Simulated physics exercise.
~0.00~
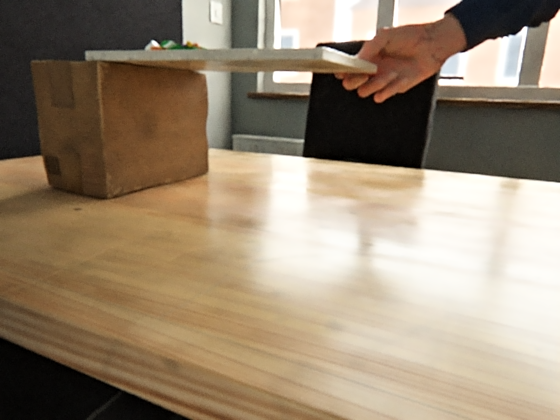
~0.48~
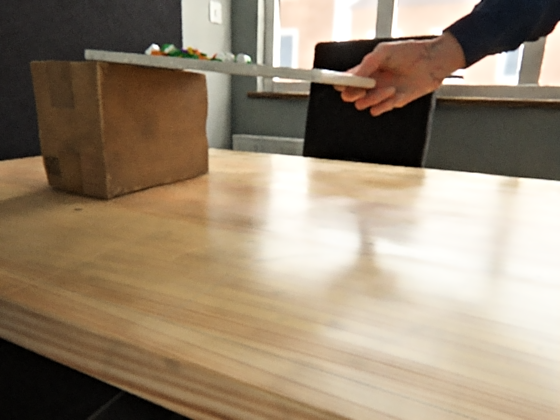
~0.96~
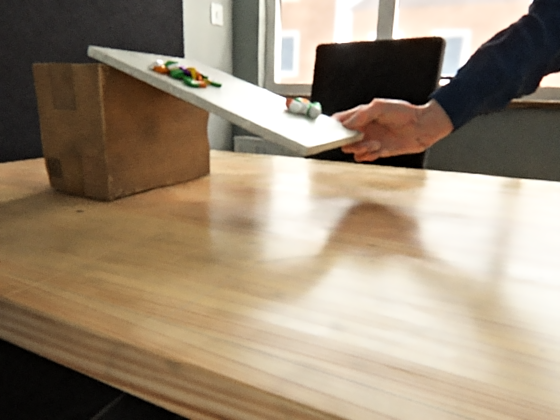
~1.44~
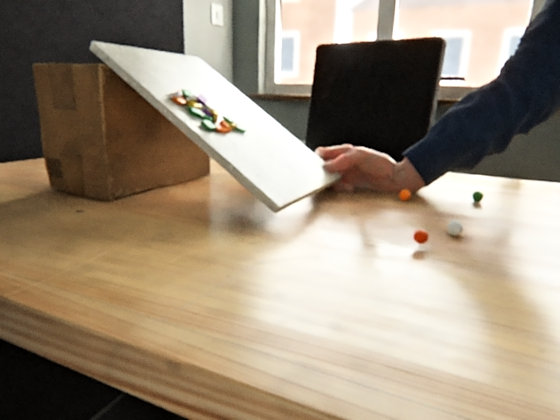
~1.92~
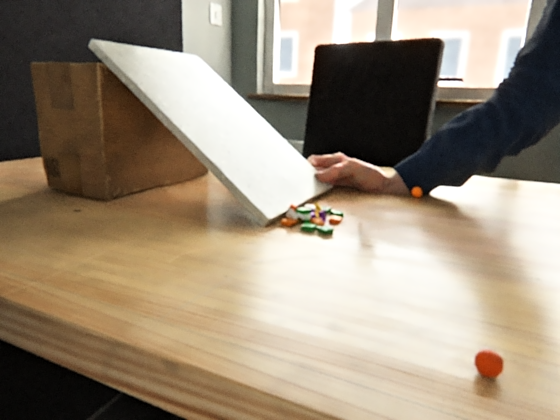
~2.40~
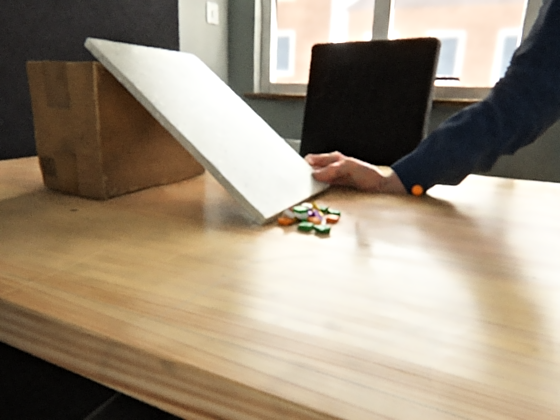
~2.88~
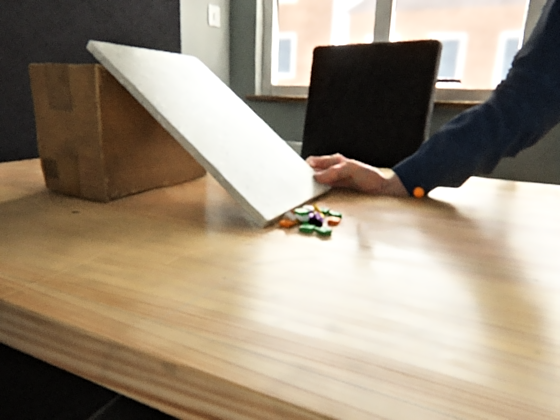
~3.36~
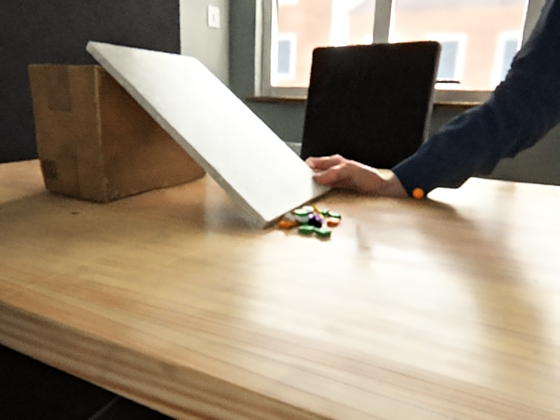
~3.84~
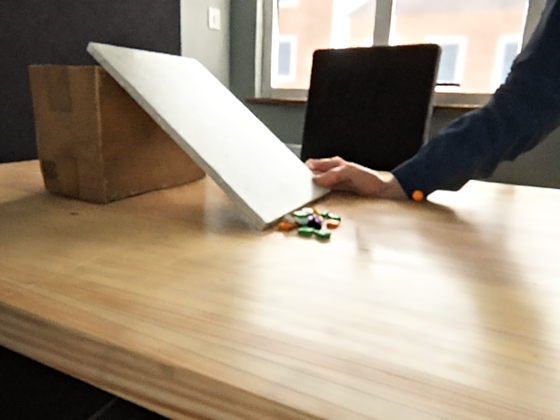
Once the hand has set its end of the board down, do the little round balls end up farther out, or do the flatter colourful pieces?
The little round balls end up farther out, rolling away across the table with most going out of sight. The flatter colourful pieces mostly stop in a small heap at the foot of the board.
On a wooden table, a hand lowering a boxed-up board's end, small balls rolling away and colourful pieces sliding to its foot.
